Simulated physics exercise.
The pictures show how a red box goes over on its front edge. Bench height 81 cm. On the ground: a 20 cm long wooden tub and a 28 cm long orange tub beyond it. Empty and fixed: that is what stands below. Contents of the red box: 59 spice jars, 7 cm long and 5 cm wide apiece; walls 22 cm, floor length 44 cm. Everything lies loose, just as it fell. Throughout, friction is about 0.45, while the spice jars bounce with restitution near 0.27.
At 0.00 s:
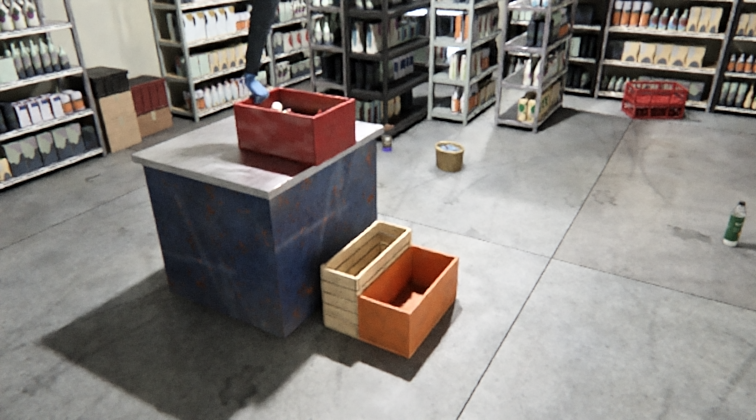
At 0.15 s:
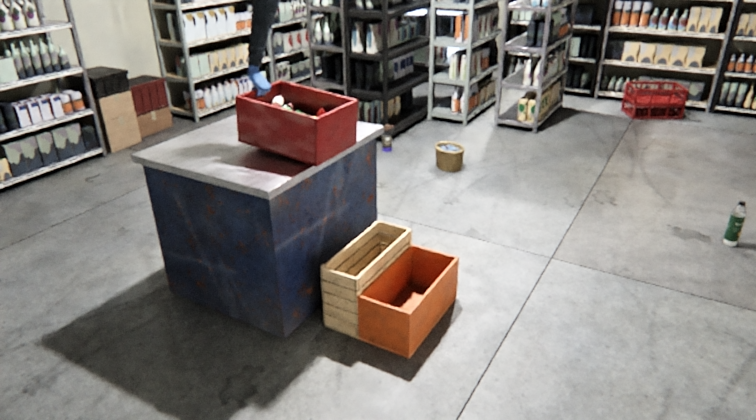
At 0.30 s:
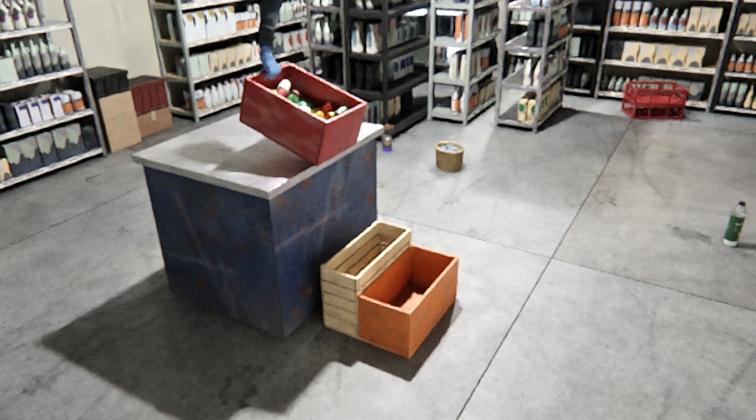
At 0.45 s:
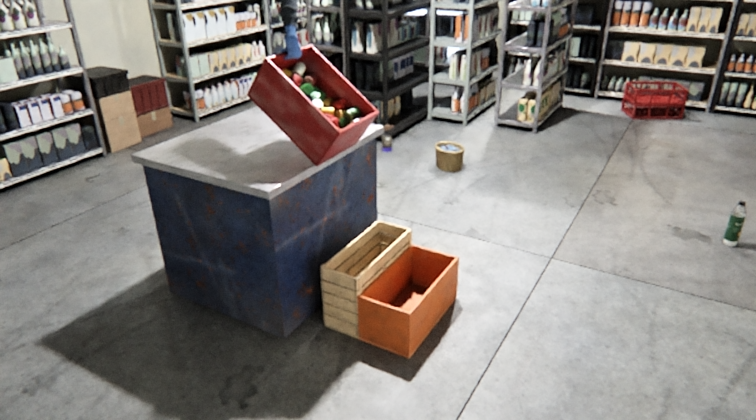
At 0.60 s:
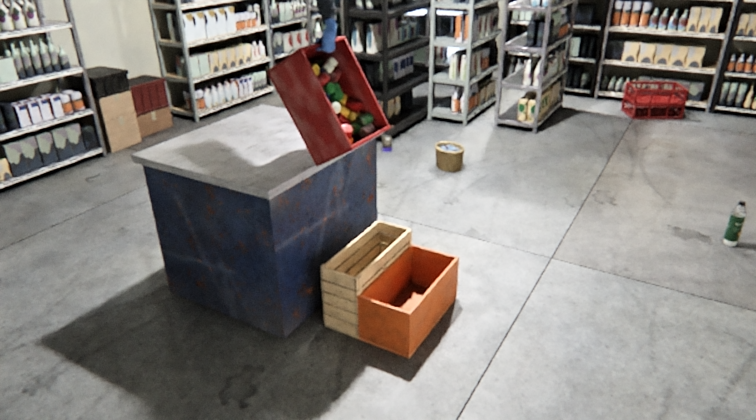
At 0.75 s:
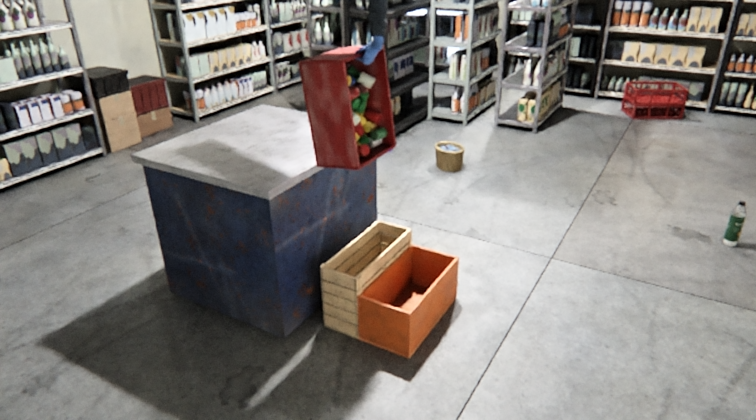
A red box of small colourful items tilts steadily over its front edge on a bench, a blue-gloved hand at its raised rear, until it stands nearly upright beyond the bench's edge, above a wooden tub and an orange tub.
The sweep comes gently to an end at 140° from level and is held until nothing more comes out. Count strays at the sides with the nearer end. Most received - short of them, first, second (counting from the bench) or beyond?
Answer: Farther.
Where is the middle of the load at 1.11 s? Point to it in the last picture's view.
You'd find the load's middle at roughly (403, 195).
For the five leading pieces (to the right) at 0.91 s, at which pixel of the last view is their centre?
I'd say near (395, 150).
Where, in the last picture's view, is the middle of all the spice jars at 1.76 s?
Around (421, 310).
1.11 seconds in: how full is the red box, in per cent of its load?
That works out to some 30 percent of it.
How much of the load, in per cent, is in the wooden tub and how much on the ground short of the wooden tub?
Shares, in order: About 0 percent and 0 percent.
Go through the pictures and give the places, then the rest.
In the first picture (each is followed by its nearest rim corner in this view), red box, (312, 117); wooden tub, (355, 278); 0° from level; none out.
In the second picture, red box, (316, 118); 5° from level.
In the third picture, red box, (325, 121); 18° from level.
In the fourth picture, red box, (339, 130); 37° from level.
In the fifth picture, red box, (352, 147); 59° from level.
In the sixth picture, red box, (359, 167); wooden tub, (355, 278); 82° from level; none out.
After 0.91 s, tilt 106°; 56 still in the red box and 3 in the air.
After 1.11 s, tilt 129°; 17 still in the red box and 42 in the air.
After 1.40 s, tilt 140°; 36 in the orange tub, 11 on the ground beyond the orange tub and 12 in the air.
Final count (at 1.76 s), 44 in the orange tub and 15 on the ground beyond the orange tub.
